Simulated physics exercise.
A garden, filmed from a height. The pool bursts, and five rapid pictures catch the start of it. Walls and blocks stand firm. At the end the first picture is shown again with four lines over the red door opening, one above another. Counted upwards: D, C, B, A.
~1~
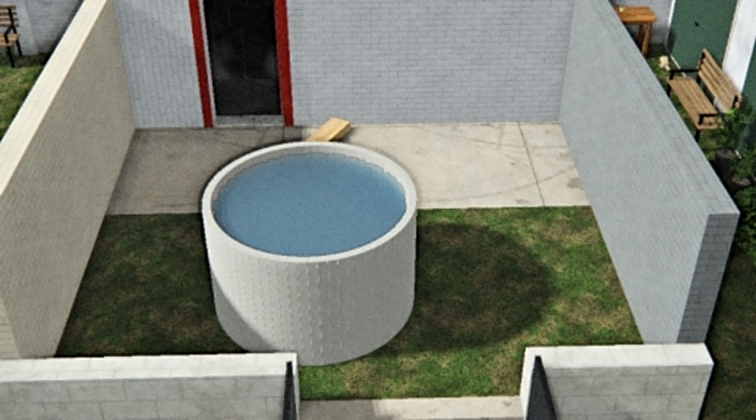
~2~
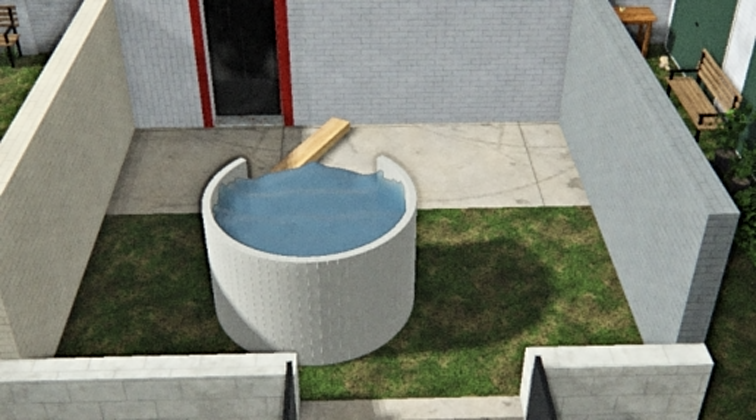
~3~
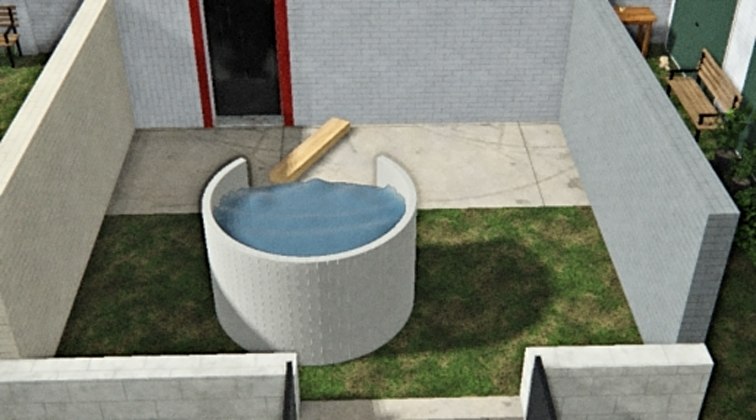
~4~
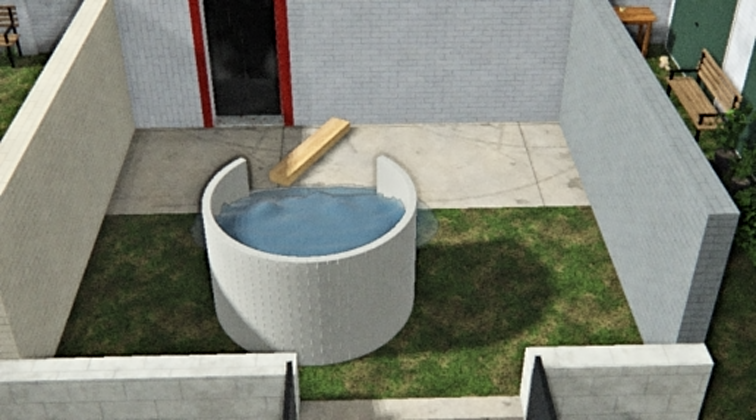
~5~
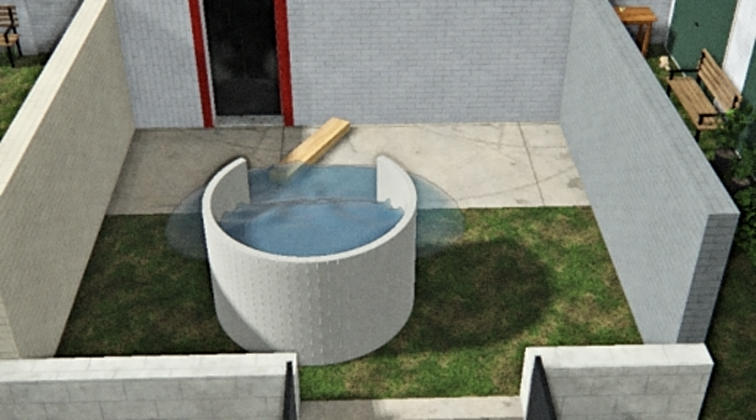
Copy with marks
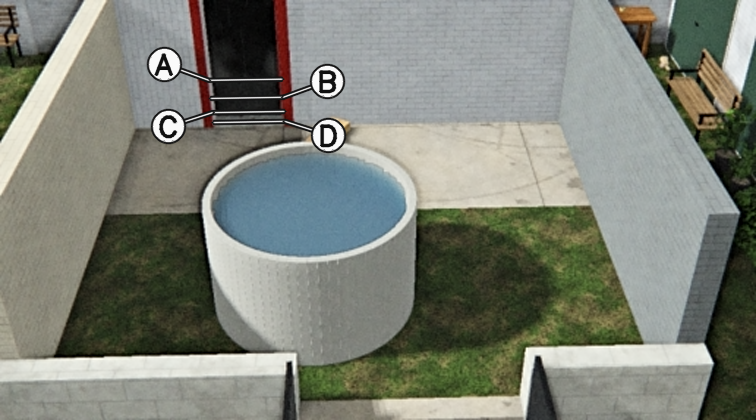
Water in a round white-walled pool sinking as the back section of its wall disappears, then spreading thinly across the surrounding walled yard.
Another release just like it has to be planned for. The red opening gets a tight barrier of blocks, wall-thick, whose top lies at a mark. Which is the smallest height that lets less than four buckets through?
Take B.
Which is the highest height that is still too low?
C it is.
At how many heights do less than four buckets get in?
Two.
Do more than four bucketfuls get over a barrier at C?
Yes, that goes wrong.
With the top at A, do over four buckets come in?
No, that is safe.
On the marked copy, A at (245, 79); B at (247, 97); C at (248, 112); D at (249, 121); from the bottom up D, C, B, A.
If A is chosen, nothing gets over.
If B is chosen, a splash gets over, under a bucket.
If C is chosen, about 11 bucketfuls get in.
If D is chosen, dozens of bucketfuls pour in.
